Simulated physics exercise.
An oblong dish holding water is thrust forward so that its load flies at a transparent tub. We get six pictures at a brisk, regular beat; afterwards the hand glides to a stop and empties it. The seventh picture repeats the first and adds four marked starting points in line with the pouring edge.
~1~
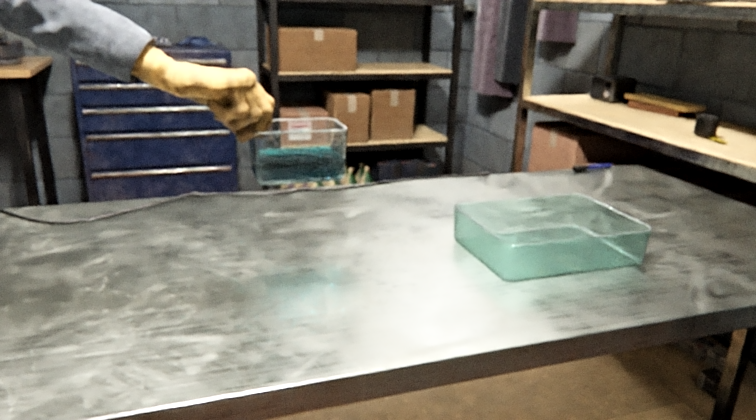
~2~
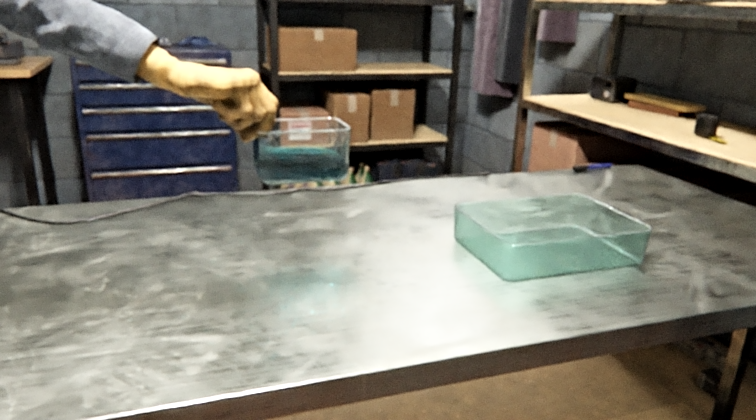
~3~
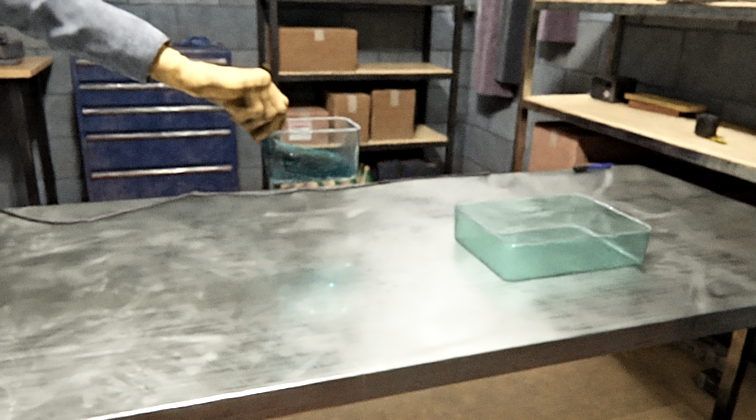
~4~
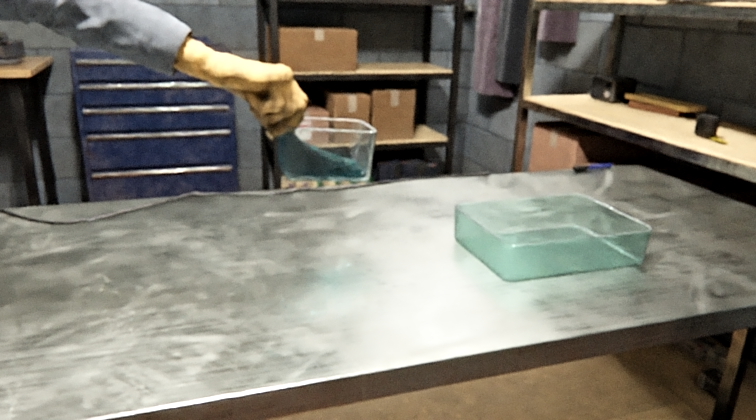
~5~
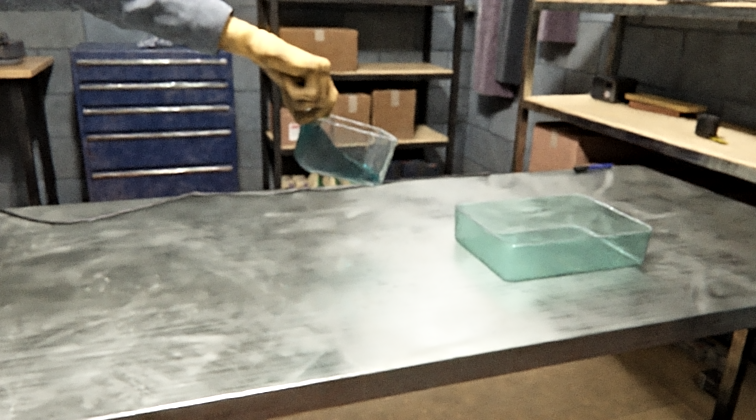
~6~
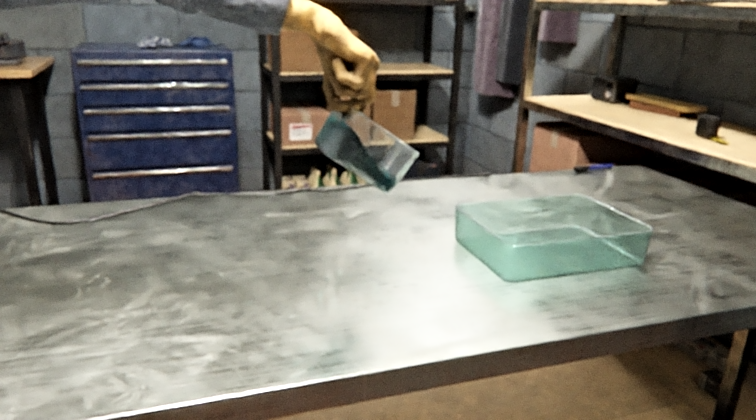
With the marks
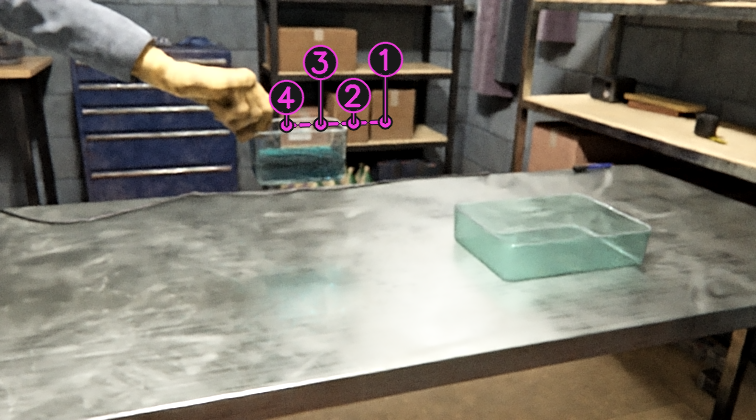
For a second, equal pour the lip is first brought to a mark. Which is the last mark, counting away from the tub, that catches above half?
I would pick place 4.
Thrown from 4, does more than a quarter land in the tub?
Yes, clearly.
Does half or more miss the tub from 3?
No, that is safe.
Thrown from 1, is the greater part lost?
No, not at all.
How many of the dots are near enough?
All four.
In magenta, 1 at (385, 121); 2 at (353, 123); 3 at (320, 124); 4 at (286, 125).
With 1, about 70 % lands in the tub, 3 % falls short and 26 % goes beside or beyond.
With 2, about 67 % lands in the tub, 4 % falls short and 29 % goes beside or beyond.
With 3, about 71 % lands in the tub, 7 % falls short and 22 % goes beside or beyond.
With 4, about 66 % lands in the tub, 18 % falls short and 17 % goes beside or beyond.
